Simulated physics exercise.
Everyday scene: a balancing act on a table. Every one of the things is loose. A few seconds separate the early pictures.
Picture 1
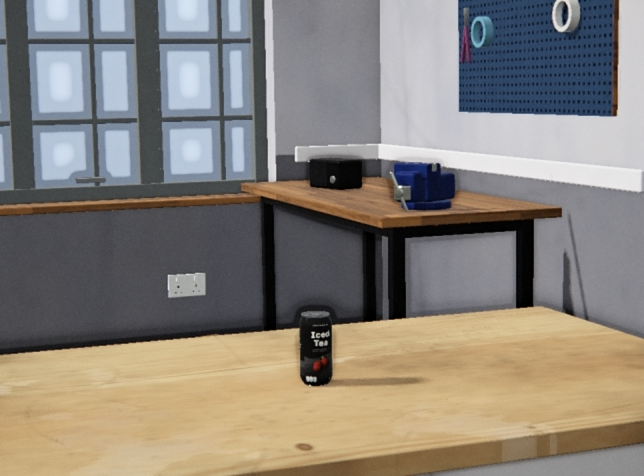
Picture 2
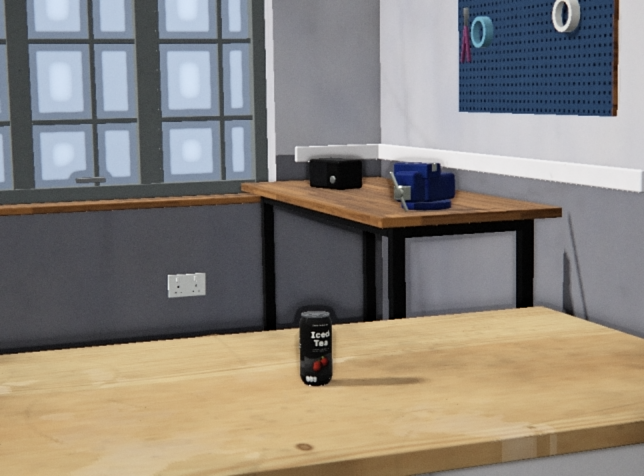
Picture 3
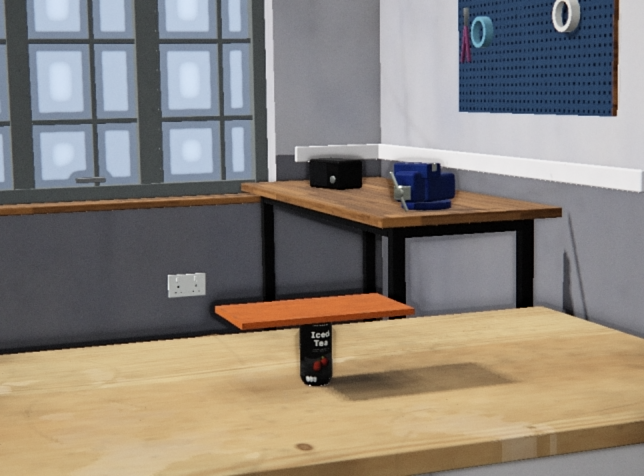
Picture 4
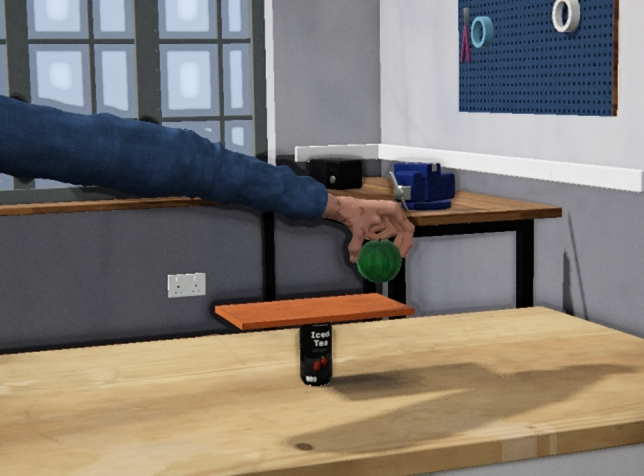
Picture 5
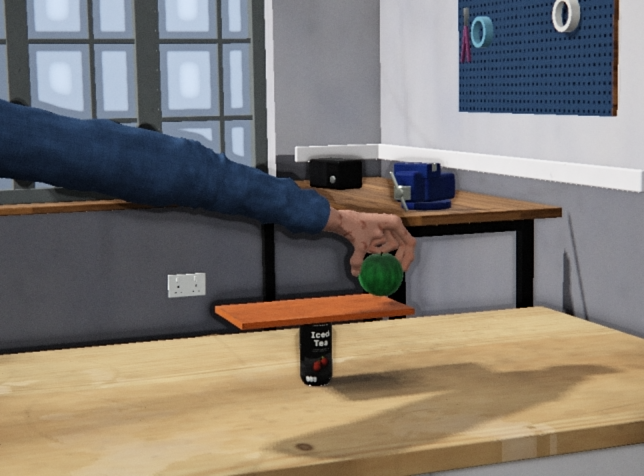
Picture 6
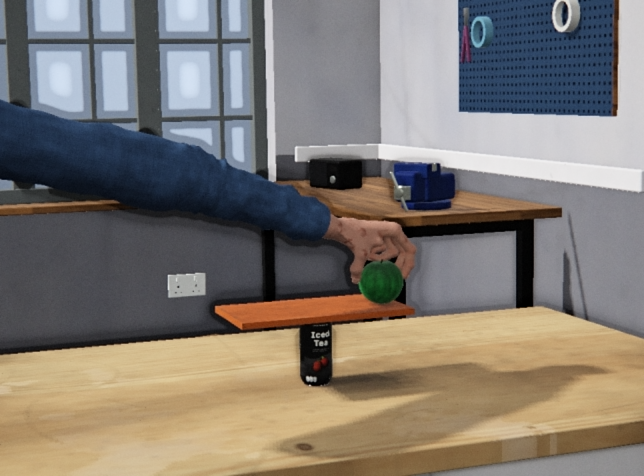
Workshop table with an orange board appearing on top of a black can, then a hand lowering a green apple onto its right end.
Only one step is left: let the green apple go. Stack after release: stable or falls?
Tumbles.
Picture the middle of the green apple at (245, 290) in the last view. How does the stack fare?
After that, it tumbles down.
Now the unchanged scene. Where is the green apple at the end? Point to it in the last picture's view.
It finishes at about (411, 357).
Then, 0.50 s later than the last frame, green apple now fallen; orange board tilted by 55°.
Then, 0.90 s later than the last frame, orange board tilted by 50°; black can tilted by 14°.
Then, 1.10 s later than the last frame, orange board now fallen; black can tilted by 72°.
When it is over, fallen, orange board, green apple and black can. End places, in pixels of the last picture, green apple near (411, 357). The stack loses its balance.
